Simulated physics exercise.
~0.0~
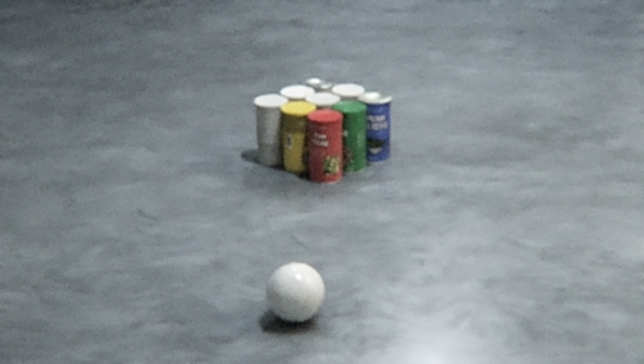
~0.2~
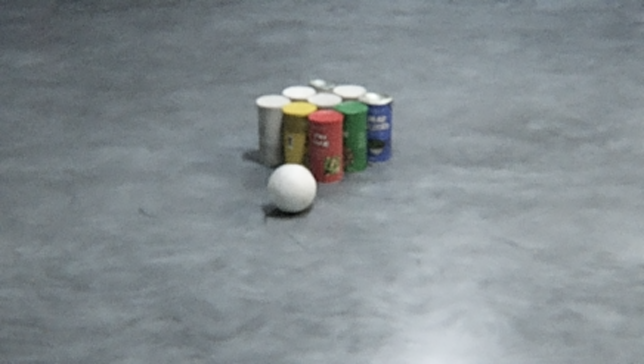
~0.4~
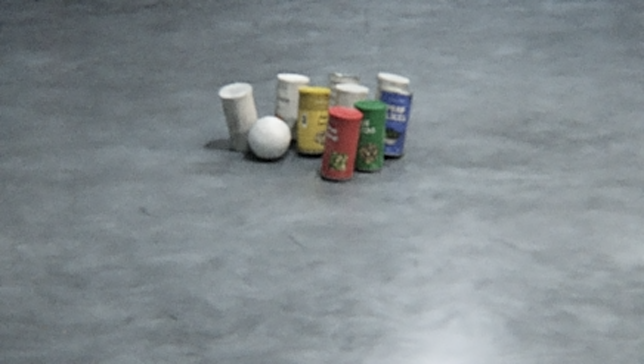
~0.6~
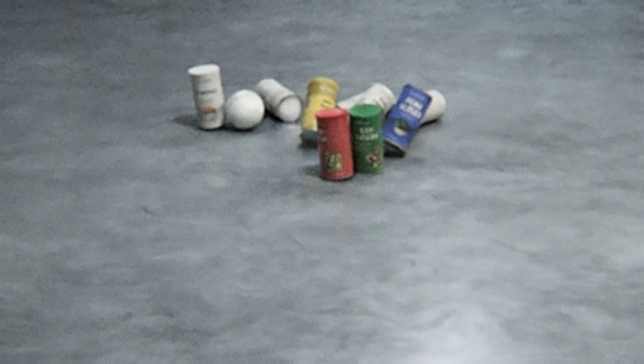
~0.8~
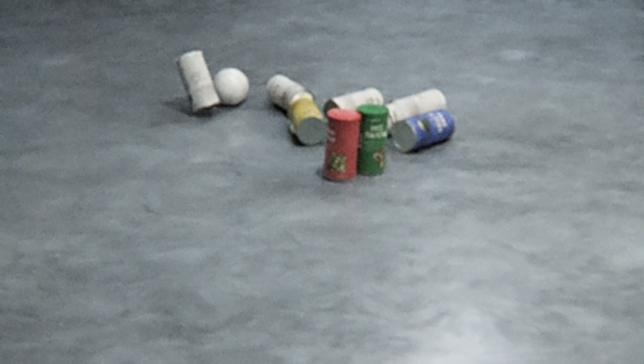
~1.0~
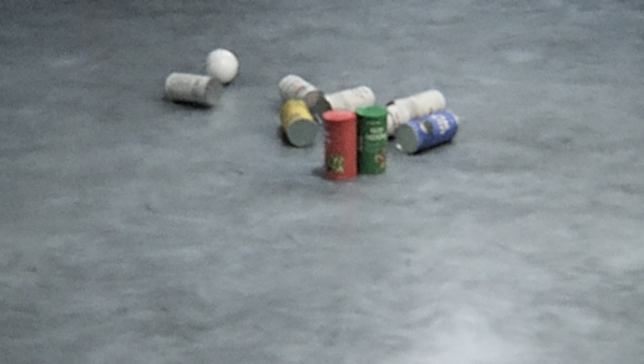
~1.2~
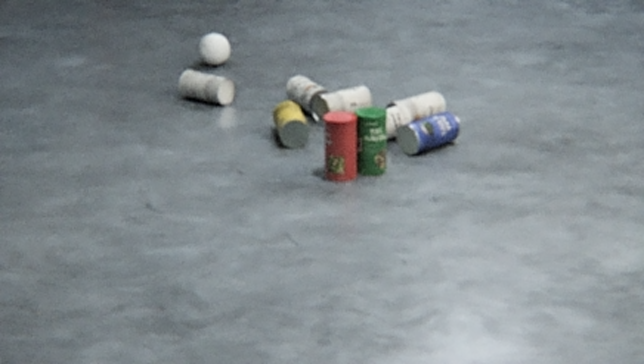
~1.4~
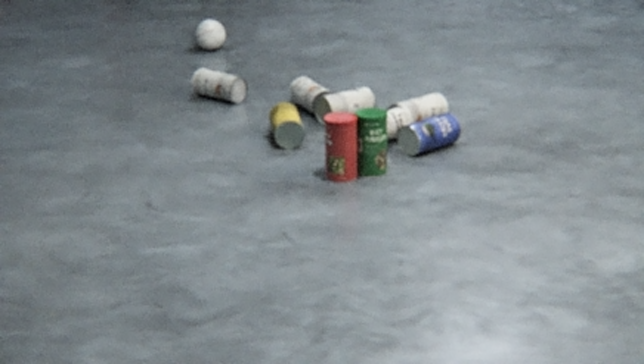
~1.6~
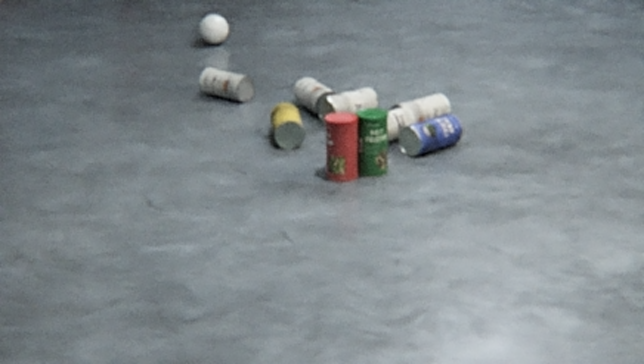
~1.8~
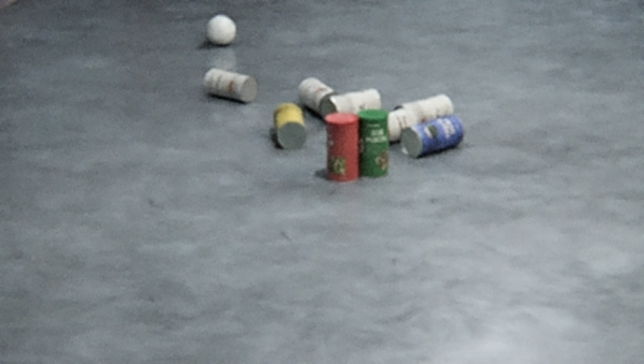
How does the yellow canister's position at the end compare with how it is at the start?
At the start the yellow canister stands upright in the cluster, but by the end it is lying on its side on the floor.
